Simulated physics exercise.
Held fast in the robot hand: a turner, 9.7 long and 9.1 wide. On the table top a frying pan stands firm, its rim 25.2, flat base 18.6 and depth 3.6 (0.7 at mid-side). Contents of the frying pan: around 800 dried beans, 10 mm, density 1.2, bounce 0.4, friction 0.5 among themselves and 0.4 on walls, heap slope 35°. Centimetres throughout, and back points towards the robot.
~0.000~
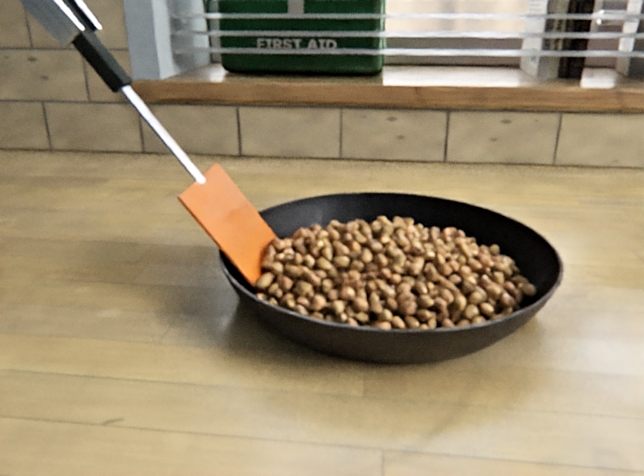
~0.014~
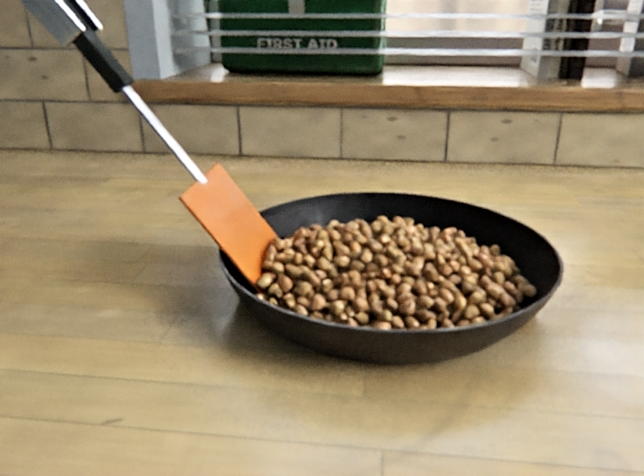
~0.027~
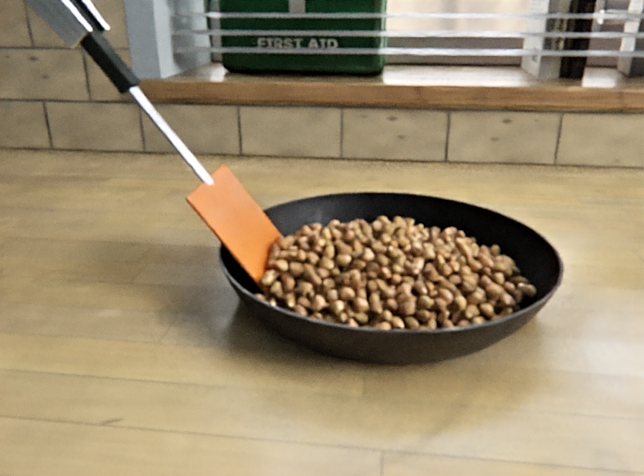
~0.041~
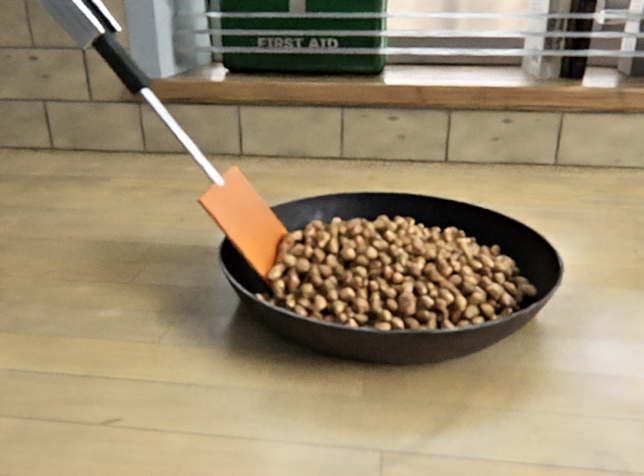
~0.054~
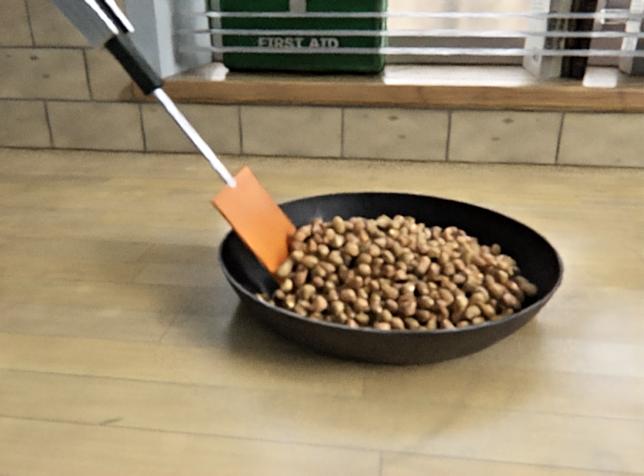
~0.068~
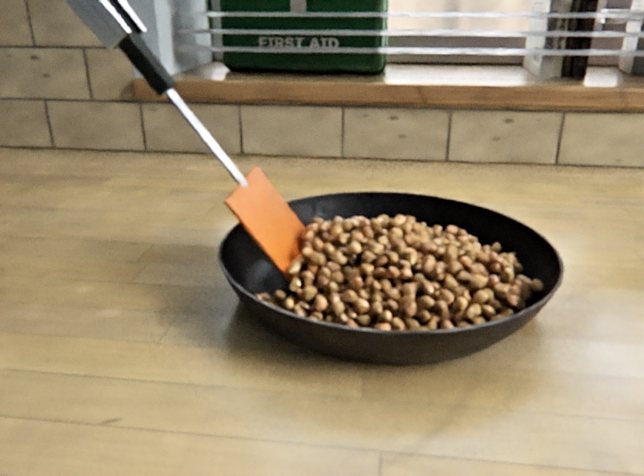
On a wooden table top near a tiled wall, a dark frying pan holds a heap of brown beans, with a robot-held orange turner resting at its left side. The turner slides a short way right into the beans, nudging the nearest ones slightly while the pan stays still.
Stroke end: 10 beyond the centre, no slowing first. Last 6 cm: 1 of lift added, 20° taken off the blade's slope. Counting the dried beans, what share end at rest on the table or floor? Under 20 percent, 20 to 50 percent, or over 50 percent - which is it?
It is 20 to 50 percent.
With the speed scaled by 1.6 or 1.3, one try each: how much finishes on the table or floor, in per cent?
Estimates in order: 40 per cent, 40 per cent.
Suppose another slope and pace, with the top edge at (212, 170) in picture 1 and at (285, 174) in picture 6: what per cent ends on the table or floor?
Near 45 in a hundred.
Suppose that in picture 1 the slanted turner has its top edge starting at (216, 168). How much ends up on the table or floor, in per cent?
Roughly 35%.
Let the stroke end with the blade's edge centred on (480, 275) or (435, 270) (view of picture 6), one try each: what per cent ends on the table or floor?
Respectively some 15 and 0 percent end on the table or floor.
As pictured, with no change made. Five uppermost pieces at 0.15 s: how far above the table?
They are some 5 cm up.
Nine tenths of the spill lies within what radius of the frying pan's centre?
I reckon it's some 25 centimetres.
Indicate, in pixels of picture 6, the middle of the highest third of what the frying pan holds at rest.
The centre sits close to (498, 262).
By 0.15 s, sloping 53°, highest piece 5 above the table; 805 in the frying pan.
By 0.23 s, sloping 47°, highest piece 7 above the table; 789 in the frying pan, 16 on the blade or in flight.
By 0.46 s, sloping 33°, highest piece 5 above the table; 551 in the frying pan, 247 on the table or floor, 7 on the blade or in flight.
By 1.51 s, sloping 33°, highest piece 5 above the table; 546 in the frying pan, 259 on the table or floor.
Final count, 546 in the frying pan, 259 on the table or floor. That is 32 % on the table or floor.
